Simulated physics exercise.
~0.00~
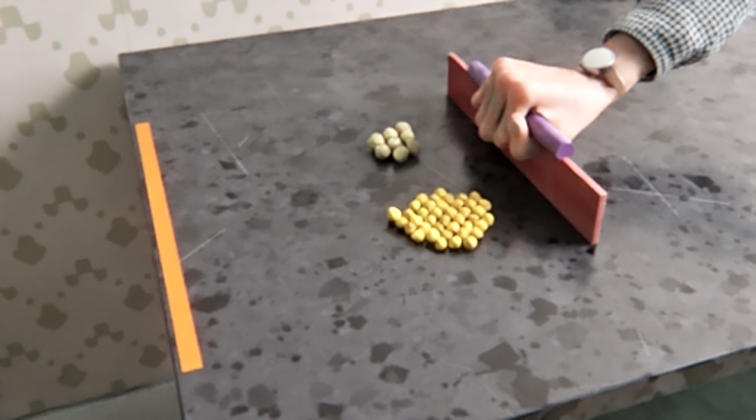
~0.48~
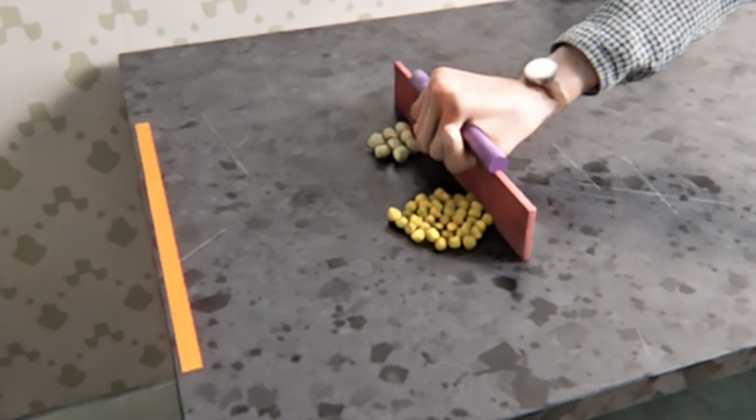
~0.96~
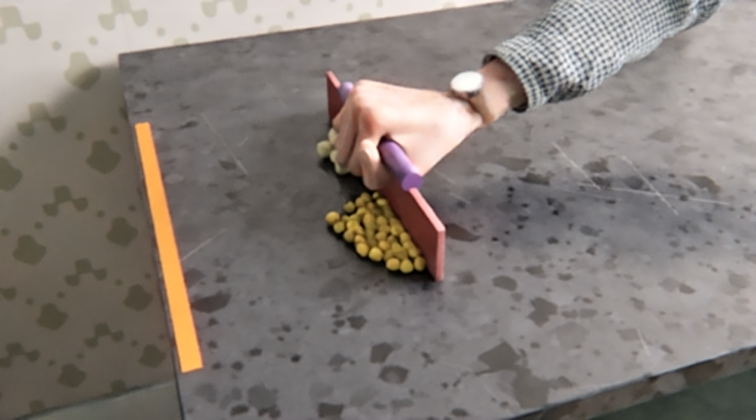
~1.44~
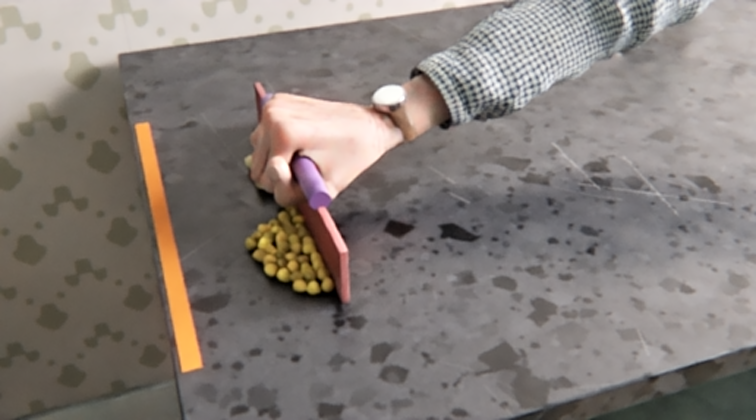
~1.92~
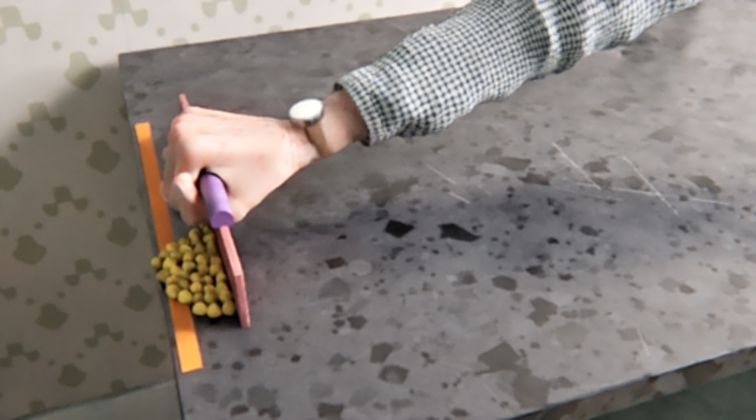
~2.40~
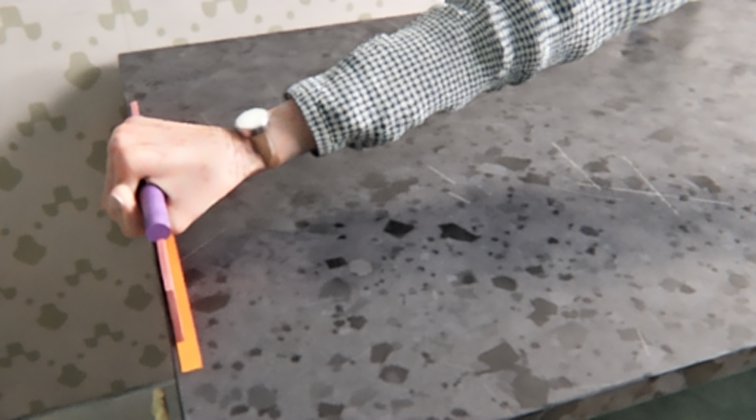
A red scraper with a purple handle, pushed by a hand, swept left across a dark speckled table, gathering yellow balls and a smaller pale cluster, and reached the orange tape at the edge, where the yellow ones went over the side.
